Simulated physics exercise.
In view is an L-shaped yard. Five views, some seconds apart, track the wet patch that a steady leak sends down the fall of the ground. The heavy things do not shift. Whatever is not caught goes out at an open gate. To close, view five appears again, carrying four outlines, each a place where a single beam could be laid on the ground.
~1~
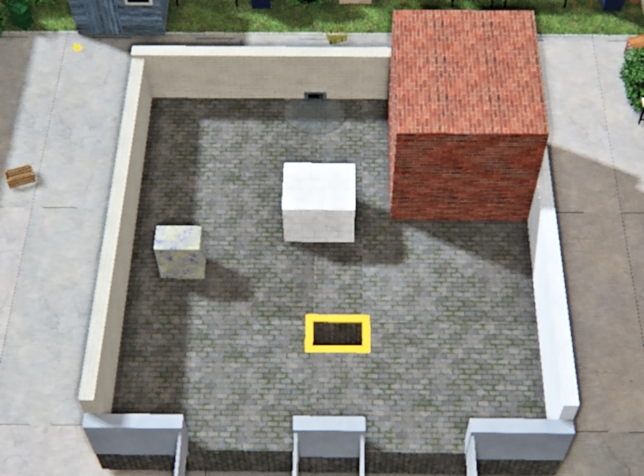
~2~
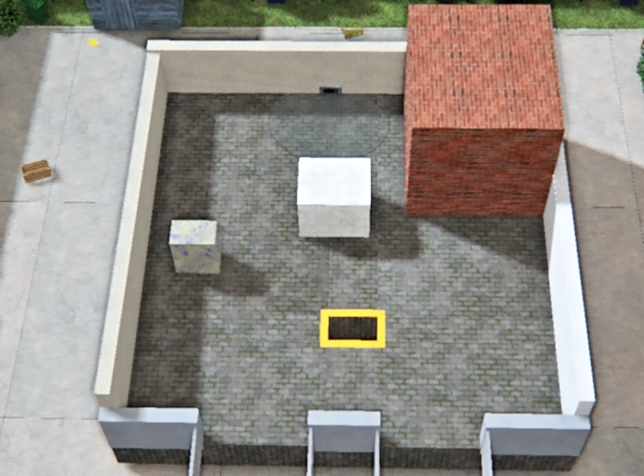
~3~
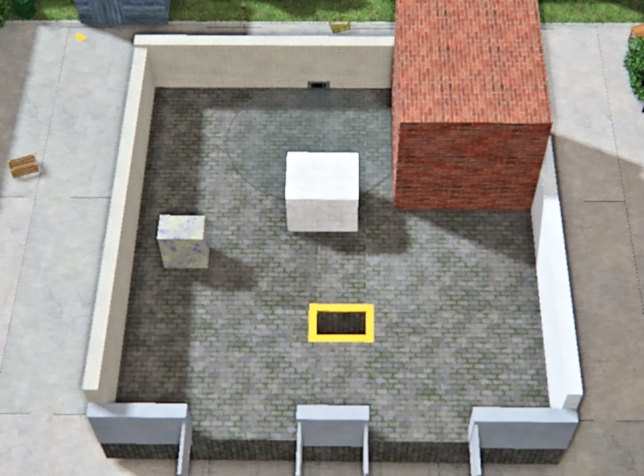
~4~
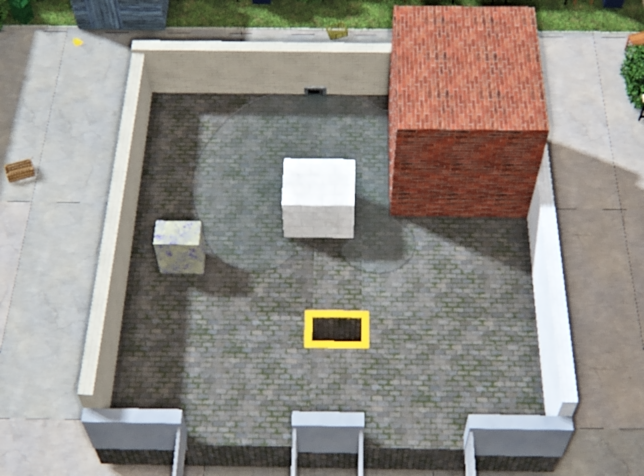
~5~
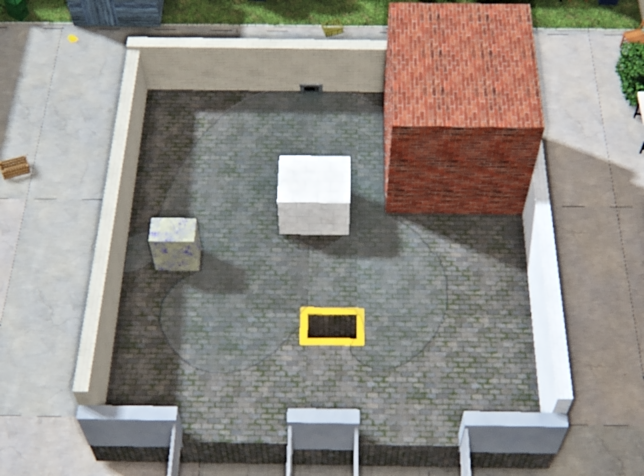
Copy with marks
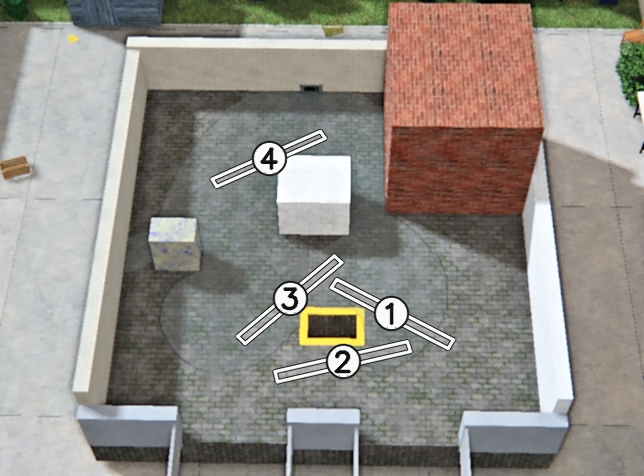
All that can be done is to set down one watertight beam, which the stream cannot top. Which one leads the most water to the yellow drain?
I would pick position 2.
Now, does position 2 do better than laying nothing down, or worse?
Position 2 is better.
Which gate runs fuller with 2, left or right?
The left gate.
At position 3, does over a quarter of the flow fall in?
No.
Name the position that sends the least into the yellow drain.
1 it is.
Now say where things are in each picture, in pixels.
Outfall at (315, 95); yellow drain at (338, 334); open gate at (242, 437); open gate at (414, 440); front seen at (292, 124), 2 % of the ground wet; yellow drain still dry, in the first frame.
Front seen at (367, 150), 7 % of the ground wet; yellow drain still dry, in the second frame.
Front seen at (256, 176), 15 % of the ground wet; yellow drain still dry, in the third frame.
Front seen at (246, 267), 25 % of the ground wet; yellow drain still dry, in the fourth frame.
Front seen at (208, 364), 43 % of the ground wet; yellow drain taking water, in the fifth frame.
On the marked copy, 1 from (334, 283) to (450, 344); 2 from (276, 376) to (408, 346); 3 from (241, 339) to (338, 259); 4 from (214, 182) to (322, 134).
For position 1, about 6 % of the stream goes into the yellow drain, about 94 % out by the gates.
For position 2, about 26 % of the stream goes into the yellow drain, about 73 % out by the gates.
For position 3, about 15 % of the stream goes into the yellow drain, about 84 % out by the gates.
For position 4, about 15 % of the stream goes into the yellow drain, about 84 % out by the gates.
